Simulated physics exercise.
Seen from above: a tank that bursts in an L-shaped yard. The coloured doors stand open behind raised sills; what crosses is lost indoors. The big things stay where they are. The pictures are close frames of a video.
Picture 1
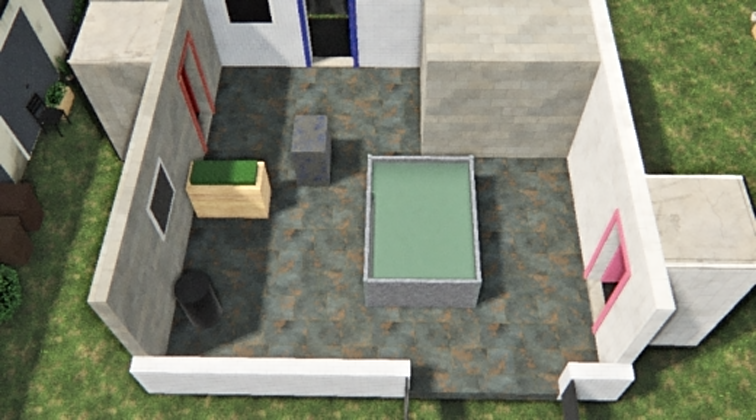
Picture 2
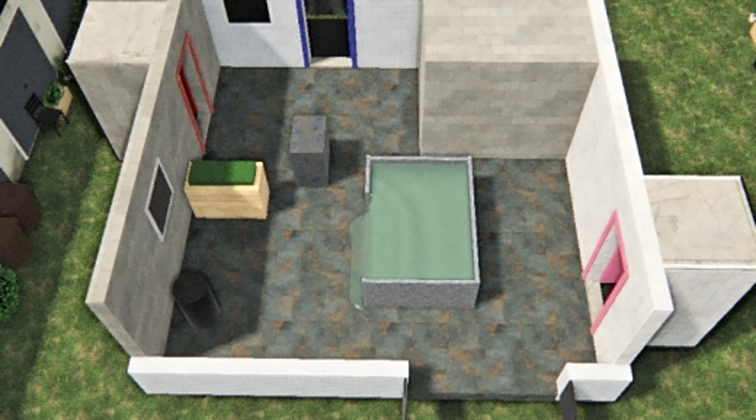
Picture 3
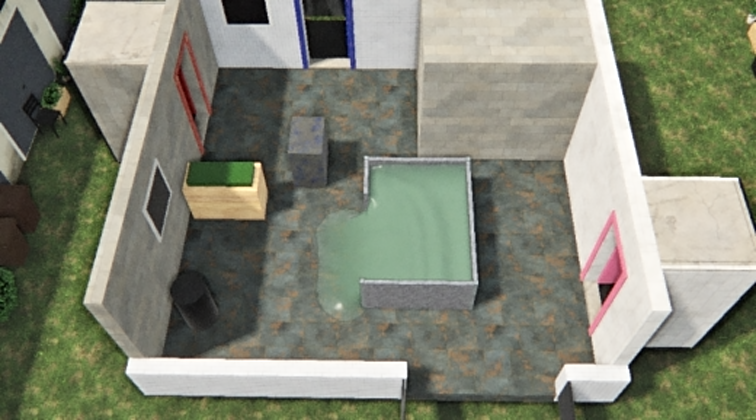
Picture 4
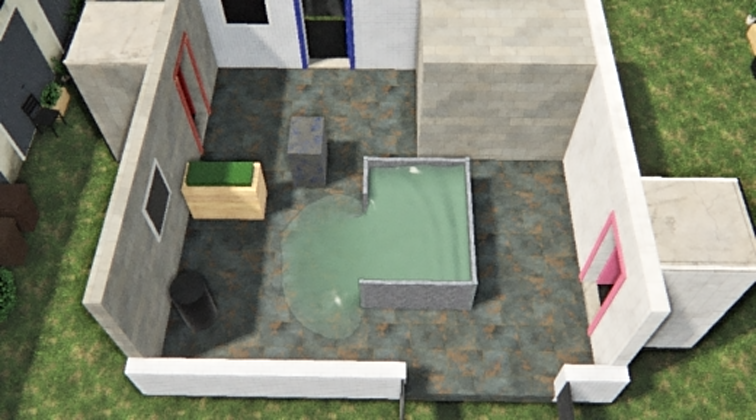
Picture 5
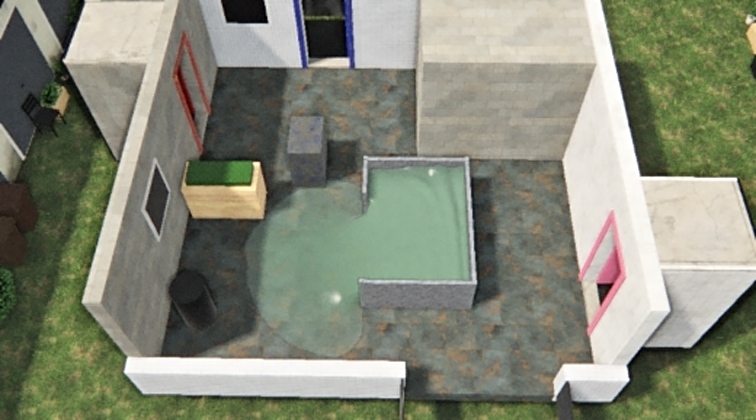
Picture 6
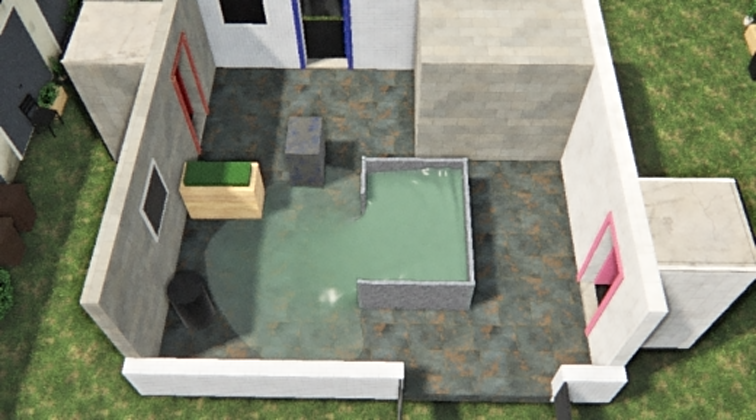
A large tank of green water stood full in a walled yard until its left side gave way, and the water poured out across the tiles, spreading left past the dark barrel near the wall.
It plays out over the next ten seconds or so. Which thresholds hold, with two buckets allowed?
The blue door takes more than that; the pink door takes more than that; the red door stays under that.
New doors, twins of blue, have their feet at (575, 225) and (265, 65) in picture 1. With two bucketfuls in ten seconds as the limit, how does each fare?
As listed: Stays under, takes more.
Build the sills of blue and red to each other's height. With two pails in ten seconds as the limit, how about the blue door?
Blue door is under.
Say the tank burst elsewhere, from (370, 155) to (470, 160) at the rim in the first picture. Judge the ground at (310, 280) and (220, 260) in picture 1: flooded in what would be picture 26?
In turn: No water, no water.
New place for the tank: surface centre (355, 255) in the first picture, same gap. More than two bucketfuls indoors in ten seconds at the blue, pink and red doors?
My reading: The blue door keeps below it; the pink door passes that mark; the red door takes less.
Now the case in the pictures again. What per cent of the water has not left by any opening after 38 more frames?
I make it 96 per cent.
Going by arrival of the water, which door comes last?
The one in pink.
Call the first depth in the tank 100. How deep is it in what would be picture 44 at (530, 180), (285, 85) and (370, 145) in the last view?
Roughly 0, 12 and 4 per cent, in turn.
A moment on, water covers 35 % of the floor; the blue door not reached, the pink door not reached, the red door not reached.
Next, water covers 40 % of the floor; the blue door not reached, the pink door not reached, the red door wet at the sill, nothing in.
Then, water covers 50 % of the floor; the blue door wet at the sill, nothing in, the pink door not reached, the red door under two buckets in.
Later, water covers 80 % of the floor; the blue door under two buckets in, the pink door over two buckets in, the red door under two buckets in.
In the end, water covers 100 % of the floor; the blue door over two buckets in, the pink door far over two buckets in, the red door under two buckets in.
